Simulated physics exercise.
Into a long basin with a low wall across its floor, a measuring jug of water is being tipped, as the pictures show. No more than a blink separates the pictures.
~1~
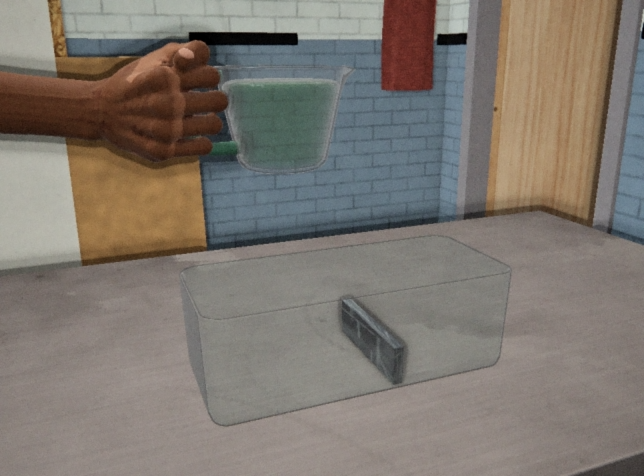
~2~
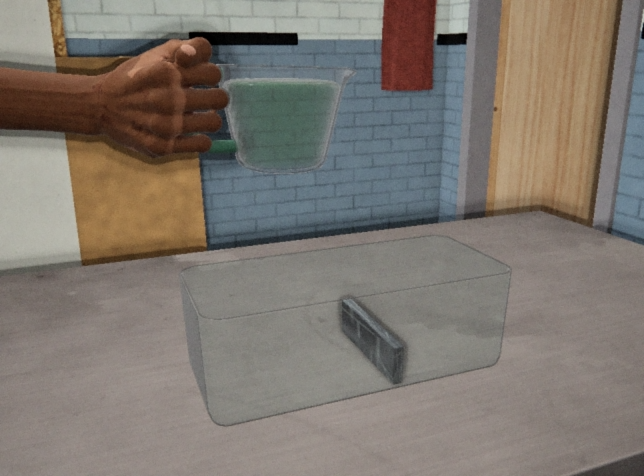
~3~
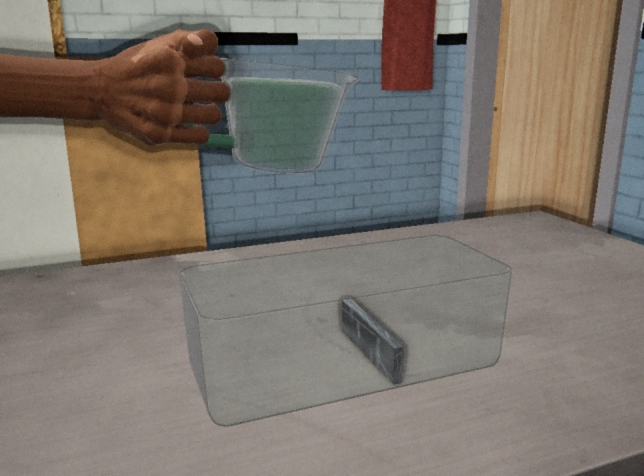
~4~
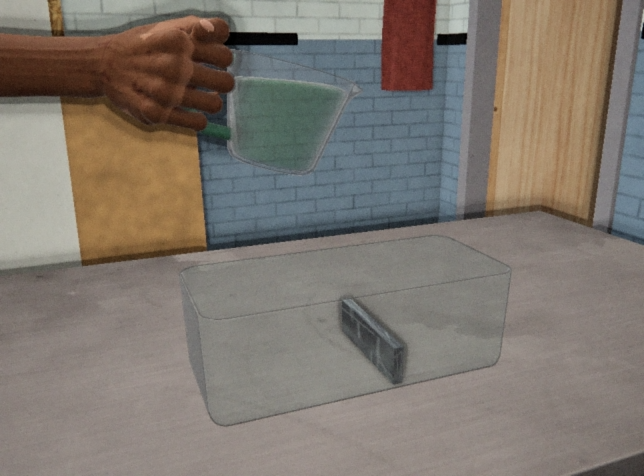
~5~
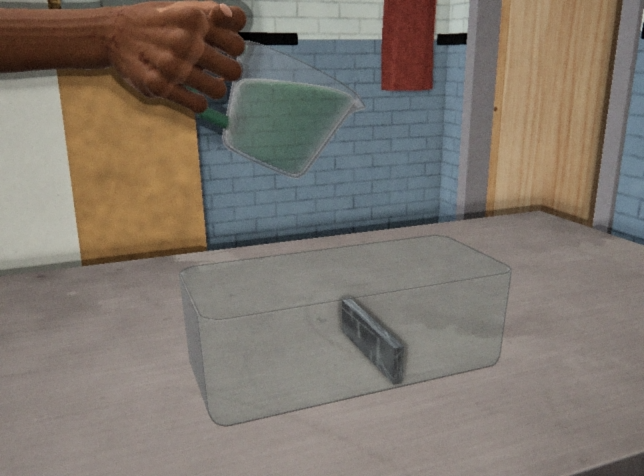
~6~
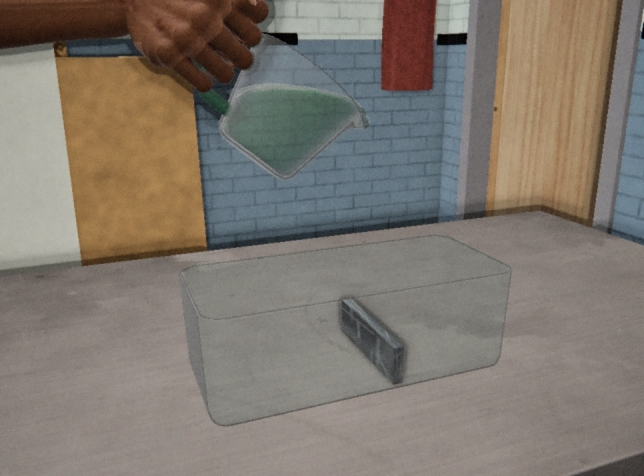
A hand held a clear measuring jug of greenish water above a long, see-through basin with a low dark wall inside, then raised the handle, tilting the jug steeply toward the right.
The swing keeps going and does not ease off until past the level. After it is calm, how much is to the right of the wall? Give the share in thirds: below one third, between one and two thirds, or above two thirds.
The share right of the wall will be moderate, one third to two thirds.
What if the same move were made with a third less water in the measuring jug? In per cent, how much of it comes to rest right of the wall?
Roughly 40 in a hundred.
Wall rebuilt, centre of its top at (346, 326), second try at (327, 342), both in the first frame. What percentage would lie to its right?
80 % then 80 %, approximately.
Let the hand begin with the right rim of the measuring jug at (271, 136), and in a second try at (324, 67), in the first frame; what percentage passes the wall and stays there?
You'd get around 10 per cent and then around 30 per cent.
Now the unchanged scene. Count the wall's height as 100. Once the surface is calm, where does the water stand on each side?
Left: About 20; right: About 40.
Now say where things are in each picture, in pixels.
Tilt 0°; pouring edge (353, 68); surface from (222, 84) to (334, 81); the long basin's rim runs from (189, 294) to (477, 252); the wall's top is at (370, 322), in the first frame.
Tilt 2°; pouring edge (355, 70); surface from (223, 83) to (334, 83), in the second frame.
Tilt 7°; pouring edge (358, 78); surface from (226, 80) to (337, 84), in the third frame.
Tilt 16°; pouring edge (361, 90); surface from (231, 79) to (342, 90), in the fourth frame.
Tilt 27°; pouring edge (363, 107); surface from (236, 84) to (348, 97), in the fifth frame.
Tilt 40°; pouring edge (362, 127); surface from (231, 101) to (345, 109); 4 per cent is over the edge, in the sixth frame.
A moment on, the measuring jug is tipped right over and 21 per cent is still to pour, 1 is left of the wall and 39 right of it.
Next, the measuring jug is tipped right over and 0 per cent is still to pour, 36 is left of the wall and 51 right of it.
Then the measuring jug is tipped right over and 0 per cent is still to pour, 42 is left of the wall and 51 right of it.
Later the measuring jug is tipped right over and 0 per cent is still to pour, 44 is left of the wall and 50 right of it.
In the end 44 per cent lies left of the wall, 50 right of it and 6 outside.
